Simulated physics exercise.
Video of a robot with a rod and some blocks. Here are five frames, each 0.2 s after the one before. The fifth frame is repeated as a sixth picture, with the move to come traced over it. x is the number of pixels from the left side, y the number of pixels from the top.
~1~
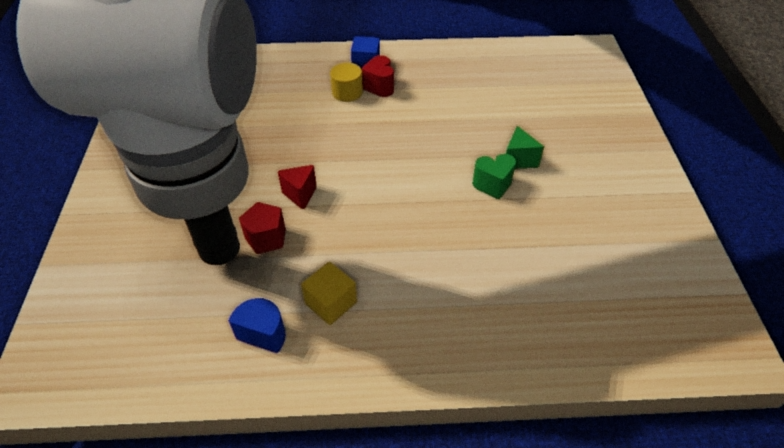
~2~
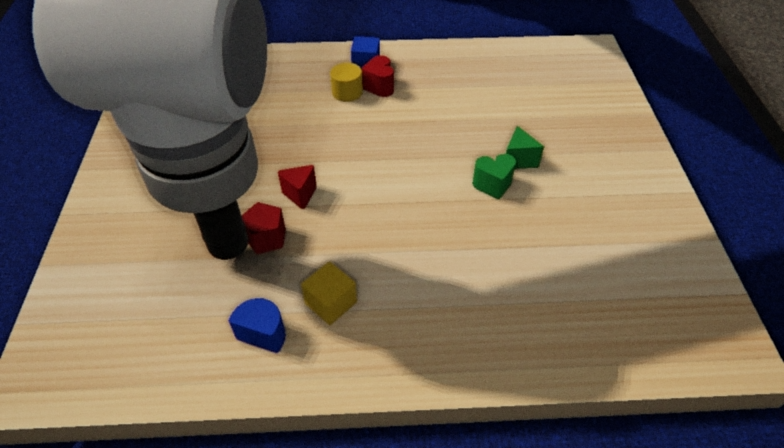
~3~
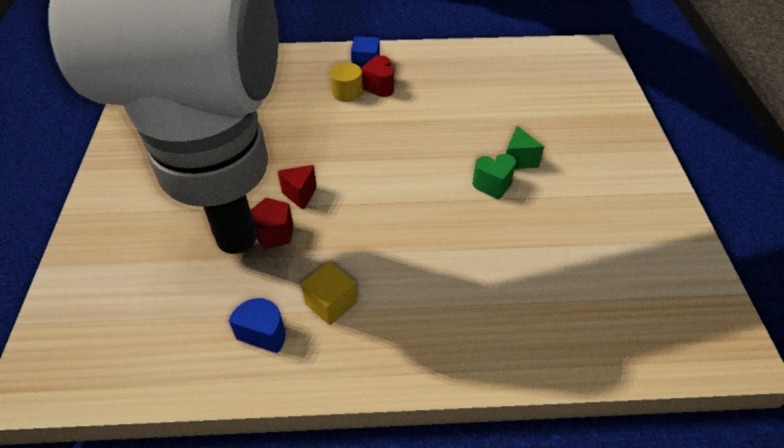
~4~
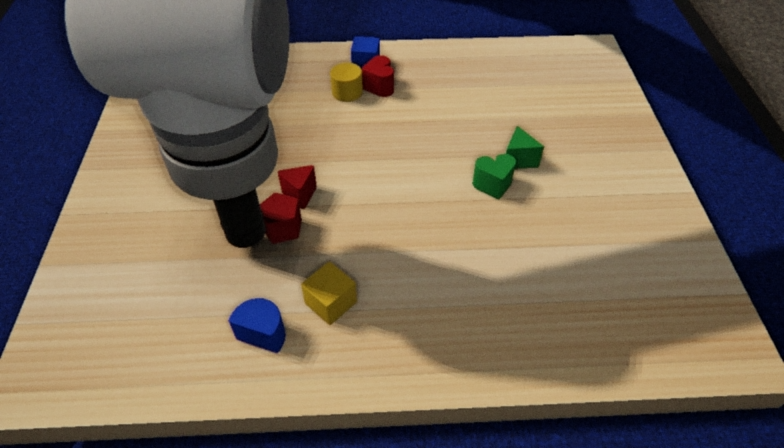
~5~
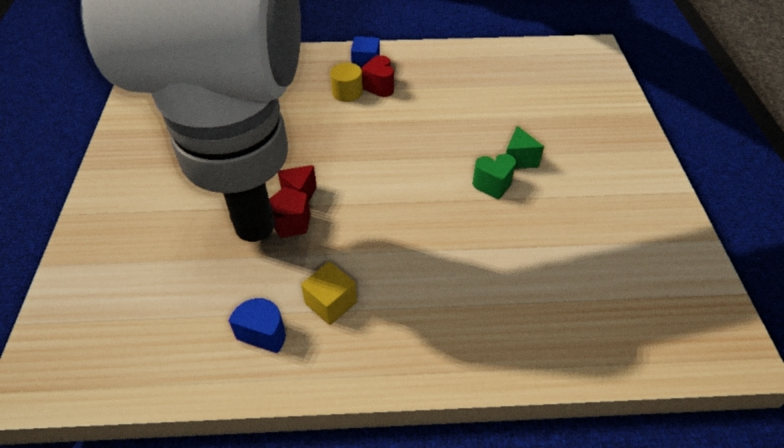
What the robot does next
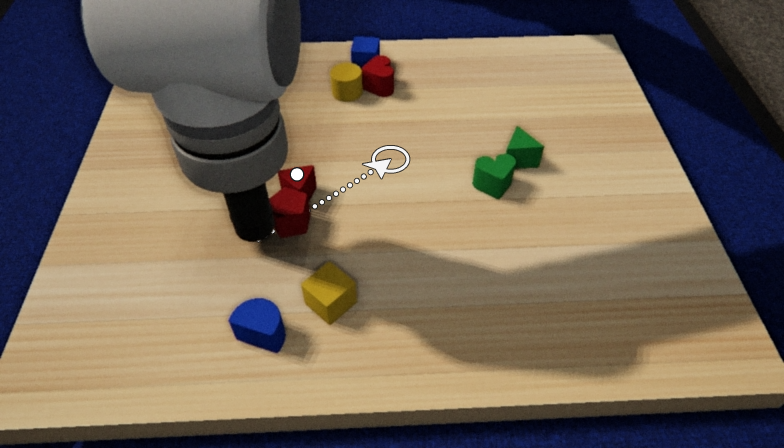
A robot arm with a black rod moves right and slightly up across a wooden board, pushing a red pentagon block toward a red three-sided block, while the blue, yellow and green blocks stay still.
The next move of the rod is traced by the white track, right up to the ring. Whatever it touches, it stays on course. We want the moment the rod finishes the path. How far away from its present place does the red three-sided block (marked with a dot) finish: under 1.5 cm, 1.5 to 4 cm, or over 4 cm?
It shifts 1.5 to 4 cm.
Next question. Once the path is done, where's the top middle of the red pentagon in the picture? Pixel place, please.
The centre of its top will be at (424, 131).
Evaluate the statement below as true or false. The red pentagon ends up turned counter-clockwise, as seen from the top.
That is false.
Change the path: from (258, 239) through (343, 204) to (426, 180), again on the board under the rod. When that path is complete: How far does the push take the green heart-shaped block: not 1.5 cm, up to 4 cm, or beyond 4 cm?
Overall it shifts less than 1.5 cm.
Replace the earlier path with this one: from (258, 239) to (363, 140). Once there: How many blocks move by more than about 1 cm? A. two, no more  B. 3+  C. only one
I'll go with A - two, no more.
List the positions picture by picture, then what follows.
Rod tip at (220, 250); block tops, red pentagon at (261, 217); red three-sided block at (297, 174), in the first frame.
Rod at (228, 245); blocks unchanged, in the second frame.
Rod at (237, 239); red pentagon at (269, 212), in the third frame.
Rod at (246, 234); red pentagon at (278, 207), in the fourth frame.
Rod at (255, 228); red pentagon at (287, 202); red three-sided block at (297, 174), in the fifth frame.
Path on the board, in a line from (258, 239) to (391, 159); the dot is on the red three-sided block.
The first path, step by step. One third of the way, rod at (305, 199); red pentagon at (338, 176); red three-sided block at (308, 163), turned 70° anticlockwise.
Two thirds of the way, rod at (351, 172); red pentagon at (384, 152), turned 15° clockwise; red three-sided block at (309, 160), turned 85° anticlockwise.
At the end, rod at (391, 147); red pentagon at (424, 131), turned 30° clockwise; red three-sided block at (309, 160), turned 85° anticlockwise.
